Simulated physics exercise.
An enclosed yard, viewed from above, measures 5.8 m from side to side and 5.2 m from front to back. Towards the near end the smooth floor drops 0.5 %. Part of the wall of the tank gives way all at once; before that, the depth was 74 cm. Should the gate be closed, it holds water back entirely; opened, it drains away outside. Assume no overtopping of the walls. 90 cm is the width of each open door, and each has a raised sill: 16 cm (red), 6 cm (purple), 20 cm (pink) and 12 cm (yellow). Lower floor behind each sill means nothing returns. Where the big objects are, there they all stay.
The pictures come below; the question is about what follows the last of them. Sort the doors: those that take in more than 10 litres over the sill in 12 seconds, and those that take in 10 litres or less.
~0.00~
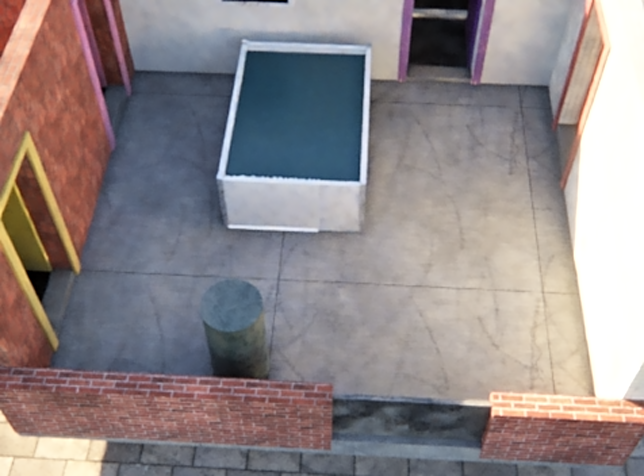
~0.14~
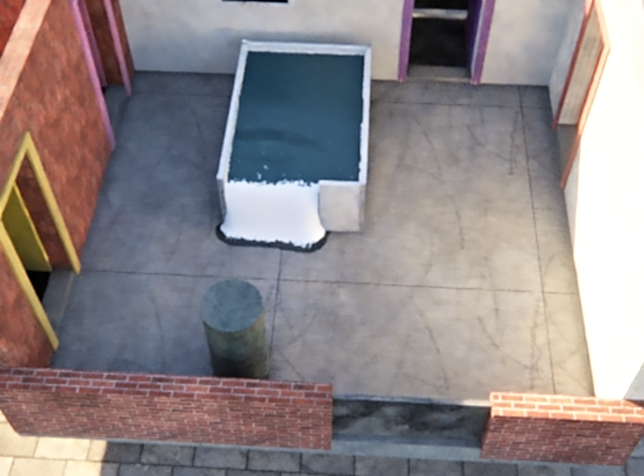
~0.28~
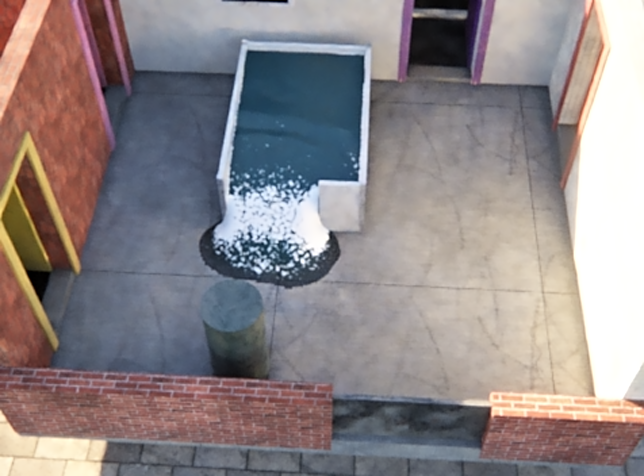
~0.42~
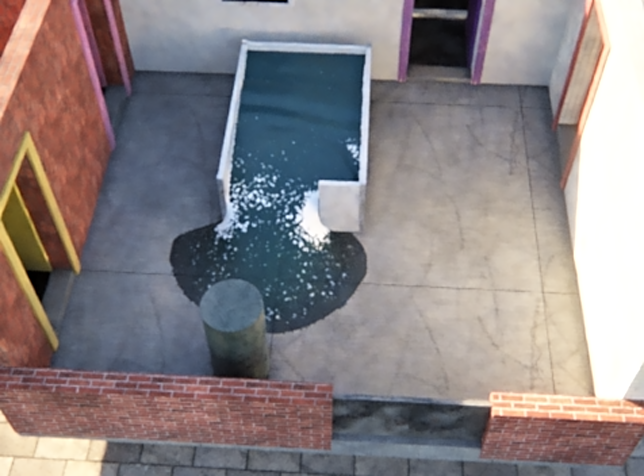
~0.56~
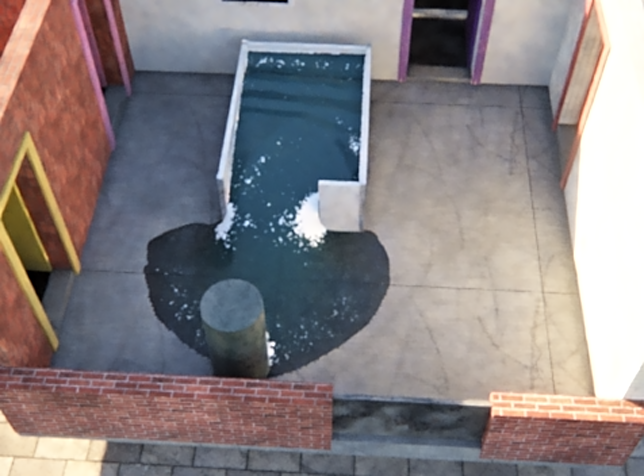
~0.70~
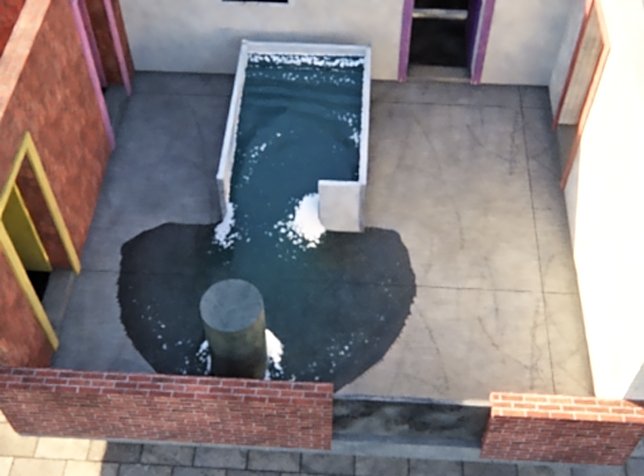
Sorted: The red door takes in 10 litres or less; the purple door takes in more; the pink door takes in 10 litres or less; the yellow door takes in more.
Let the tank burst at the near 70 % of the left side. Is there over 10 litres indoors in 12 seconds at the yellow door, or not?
Well, at yellow it would be too much.
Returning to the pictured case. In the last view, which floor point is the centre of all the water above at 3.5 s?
(278, 264).
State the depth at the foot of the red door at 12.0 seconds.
Some 9.0 cm.
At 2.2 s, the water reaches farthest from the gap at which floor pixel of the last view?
Somewhere about (585, 432).
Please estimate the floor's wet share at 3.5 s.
About 65 per cent.
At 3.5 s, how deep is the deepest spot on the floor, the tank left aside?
Up to near 30 cm.
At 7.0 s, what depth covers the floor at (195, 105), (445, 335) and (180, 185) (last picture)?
12, 5, 4 cm.
After 1.4 s water covers 35 % of the floor and is deepest (50 cm) near (40, 402); red door not reached, purple door not reached, pink door not reached, yellow door 6 cm at the sill, 0 L in.
After 2.2 s water covers 40 % of the floor and is deepest (45 cm) near (113, 390); red door not reached, purple door not reached, pink door not reached, yellow door 22 cm at the sill, 10 L in.
After 3.5 s water covers 65 % of the floor and is deepest (30 cm) near (40, 402); red door 2 cm at the sill, 0 L in, purple door not reached, pink door 4 cm at the sill, 0 L in, yellow door 22 cm at the sill, 53 L in.
After 7.0 s water covers 95 % of the floor and is deepest (15 cm) near (459, 425); red door 4 cm at the sill, 0 L in, purple door 12 cm at the sill, 17 L in, pink door 14 cm at the sill, 0 L in, yellow door 13 cm at the sill, 130 L in.
After 12.0 s water covers 100 % of the floor and is deepest (13 cm) near (213, 411); red door 9 cm at the sill, 0 L in, purple door 11 cm at the sill, 87 L in, pink door 9 cm at the sill, 0 L in, yellow door 9 cm at the sill, 132 L in.
